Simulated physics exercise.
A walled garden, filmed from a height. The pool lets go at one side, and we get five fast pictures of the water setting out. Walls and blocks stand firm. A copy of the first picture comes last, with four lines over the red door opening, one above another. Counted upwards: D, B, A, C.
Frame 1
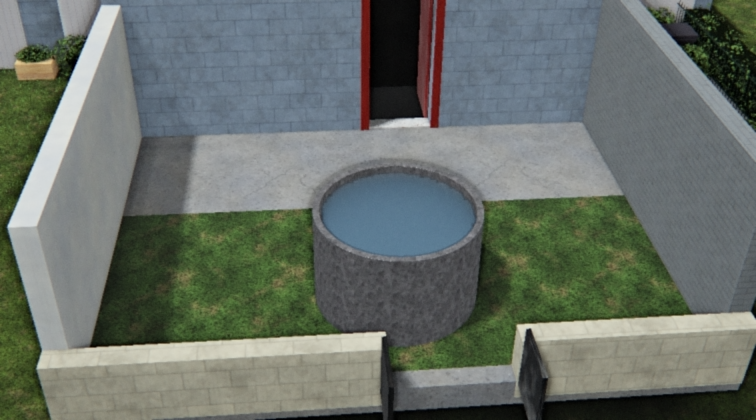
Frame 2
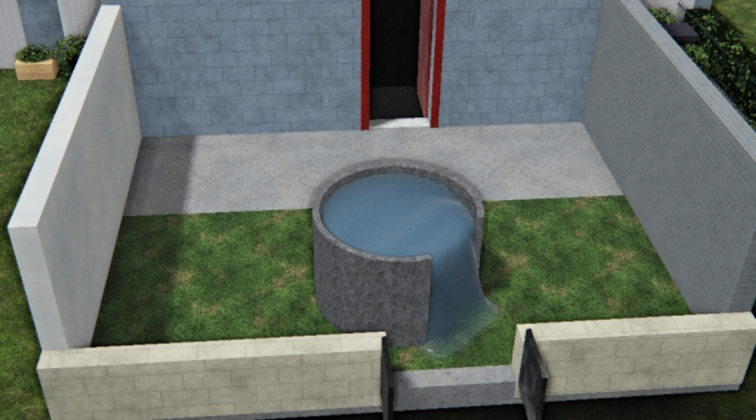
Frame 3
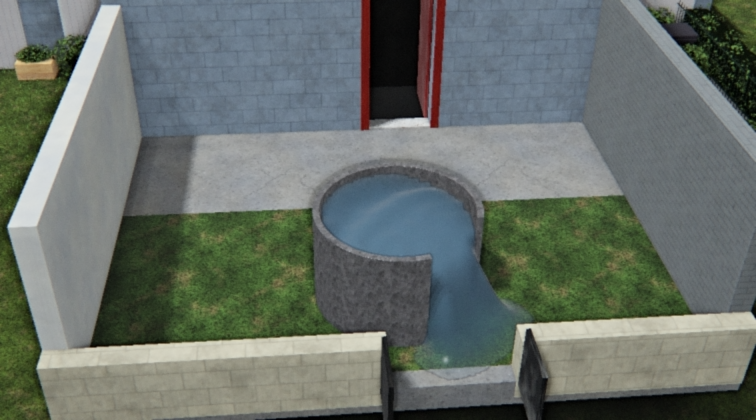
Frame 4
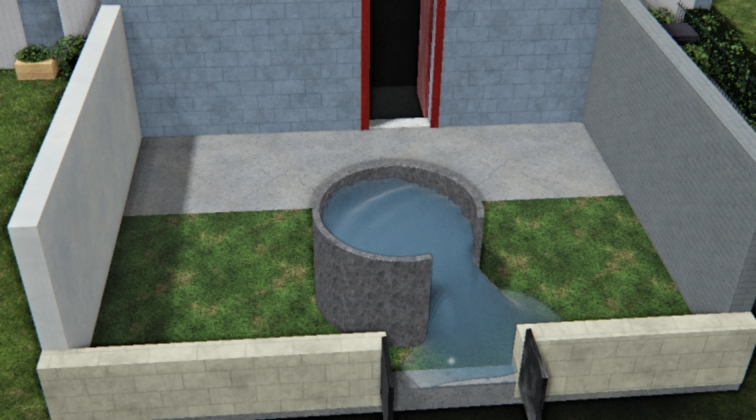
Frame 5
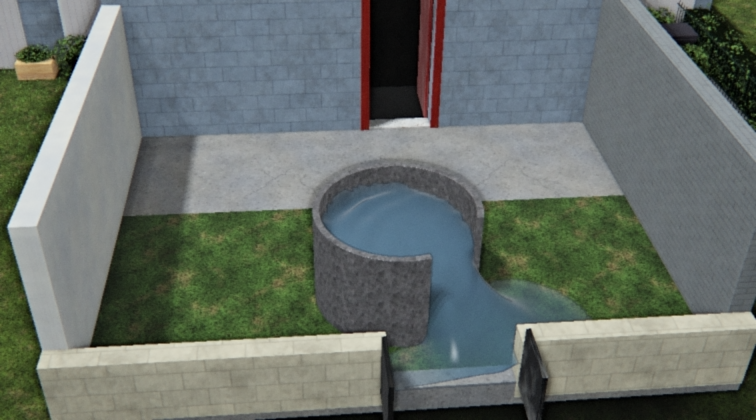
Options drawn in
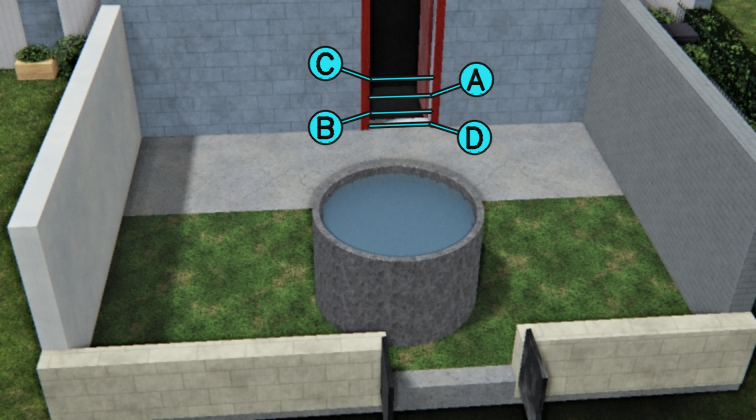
Water sat still in a round stone pool in a walled garden, then poured through a gap in the pool's front right side and spread over the grass toward the open gate.
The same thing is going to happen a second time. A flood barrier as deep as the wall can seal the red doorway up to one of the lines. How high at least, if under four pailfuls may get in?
I would pick line D.
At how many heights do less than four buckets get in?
All of them.
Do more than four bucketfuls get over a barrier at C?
No, not at all.
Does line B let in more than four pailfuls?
No, that is safe.
In cyan, A at (401, 96); B at (400, 112); C at (401, 78); D at (400, 125); from the bottom up D, B, A, C.
With A, nothing gets over.
With B, nothing gets over.
With C, nothing gets over.
With D, a bucket or two gets in.
